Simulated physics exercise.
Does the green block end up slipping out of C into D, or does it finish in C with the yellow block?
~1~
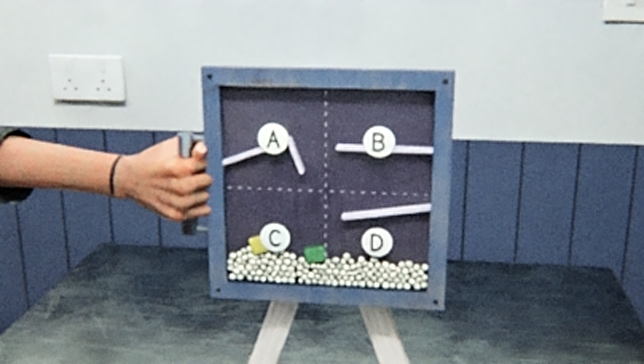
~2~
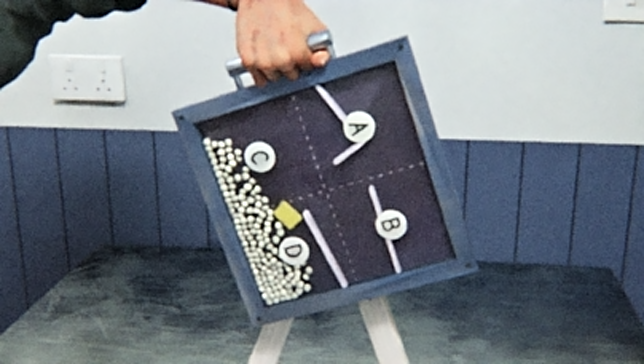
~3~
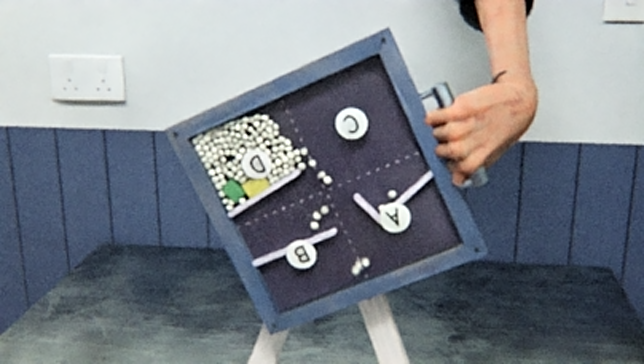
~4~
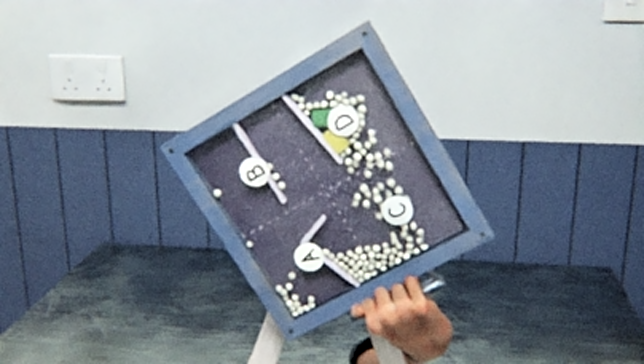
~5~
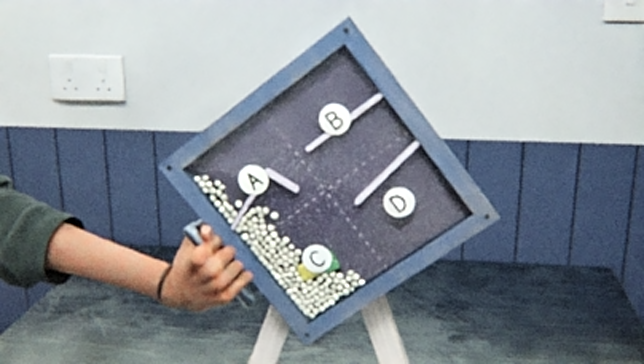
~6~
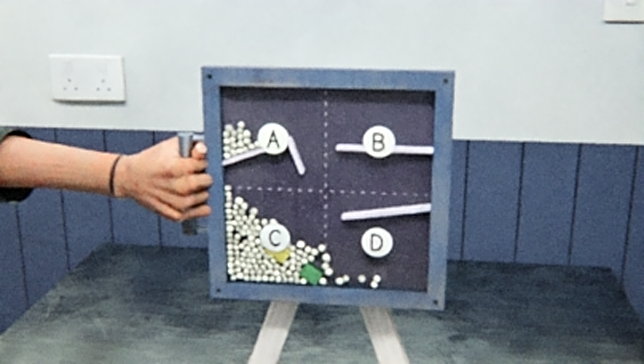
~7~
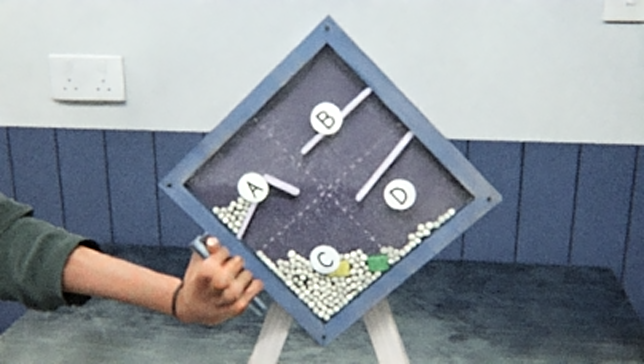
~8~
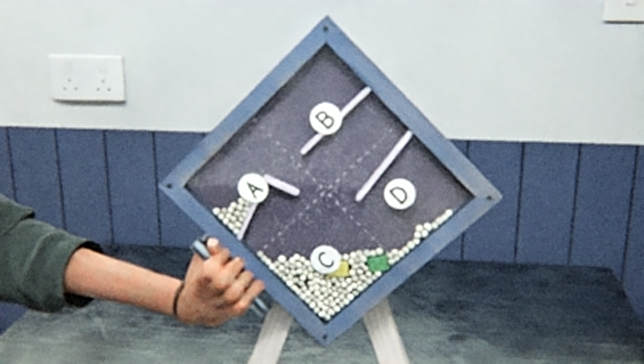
The green block finishes in C, and the yellow block is in C with it.
